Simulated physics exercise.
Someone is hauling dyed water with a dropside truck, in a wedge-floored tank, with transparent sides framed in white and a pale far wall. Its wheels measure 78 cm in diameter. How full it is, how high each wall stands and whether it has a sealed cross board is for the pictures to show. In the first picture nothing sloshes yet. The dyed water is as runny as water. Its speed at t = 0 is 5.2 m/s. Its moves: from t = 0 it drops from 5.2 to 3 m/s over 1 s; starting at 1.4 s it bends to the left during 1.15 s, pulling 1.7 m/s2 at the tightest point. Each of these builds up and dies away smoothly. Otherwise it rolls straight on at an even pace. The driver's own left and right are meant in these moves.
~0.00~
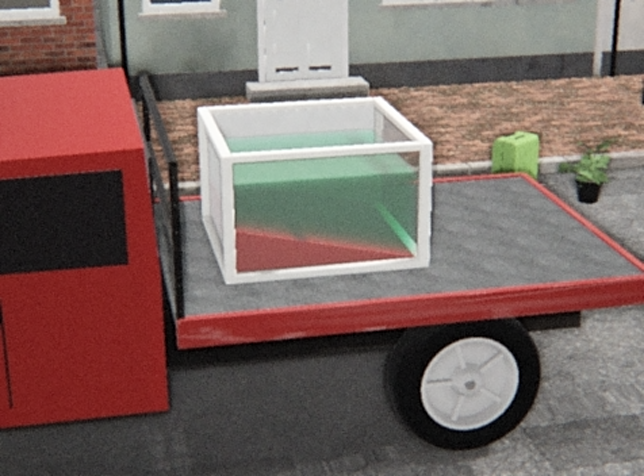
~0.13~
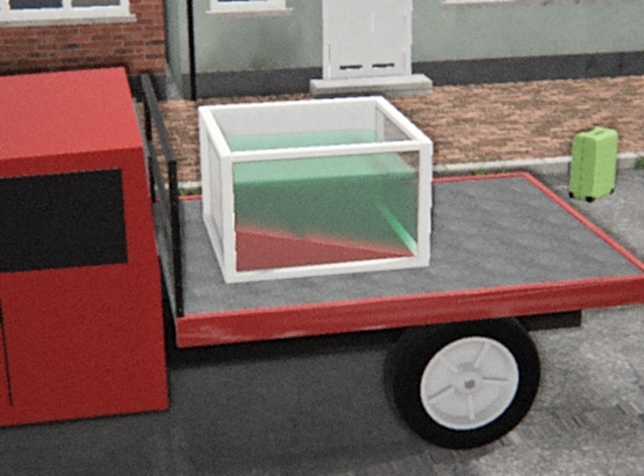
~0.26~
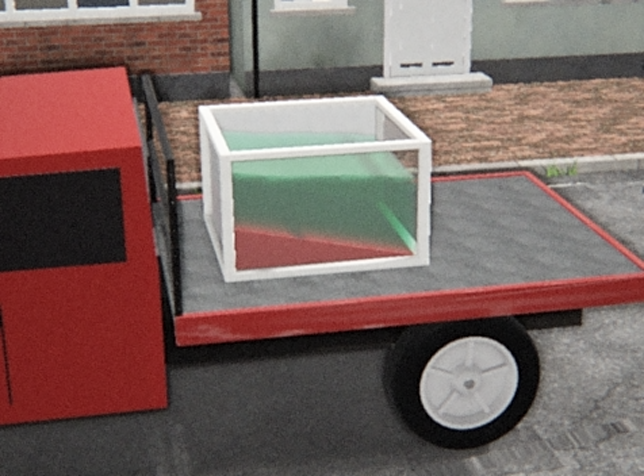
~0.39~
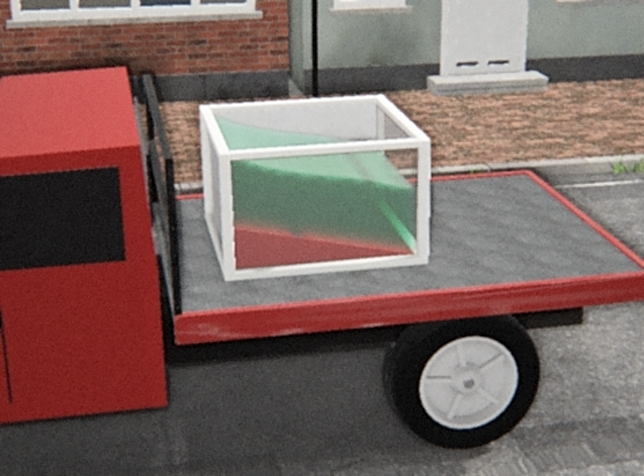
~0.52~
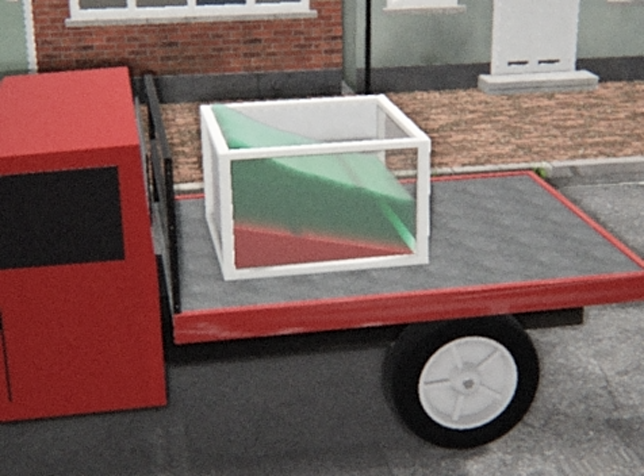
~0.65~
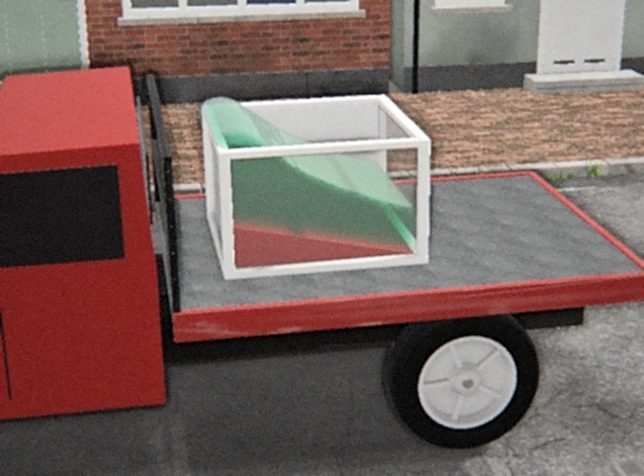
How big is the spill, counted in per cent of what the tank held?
Roughly 11 per cent of the dyed water is lost.
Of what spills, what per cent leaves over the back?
Some 10 per cent of it.
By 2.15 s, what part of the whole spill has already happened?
About 40 per cent.
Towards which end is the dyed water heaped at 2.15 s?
Towards the front.
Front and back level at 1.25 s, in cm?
About 38 cm in front and 62 cm behind.
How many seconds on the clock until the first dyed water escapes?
At about 0.9 s.
By 1.25 s it stands 62 cm high behind and 39 cm in front; 4 per cent has gone over the front.
By 2.15 s it stands 35 cm high behind and 57 cm in front; 5 per cent has gone over the front.
By 3.05 s it stands 46 cm high behind and 33 cm in front; 10 per cent has gone over the front, a little elsewhere.
By 5.53 s 11 per cent has gone over the front, a little elsewhere, 34 of 299 litres.
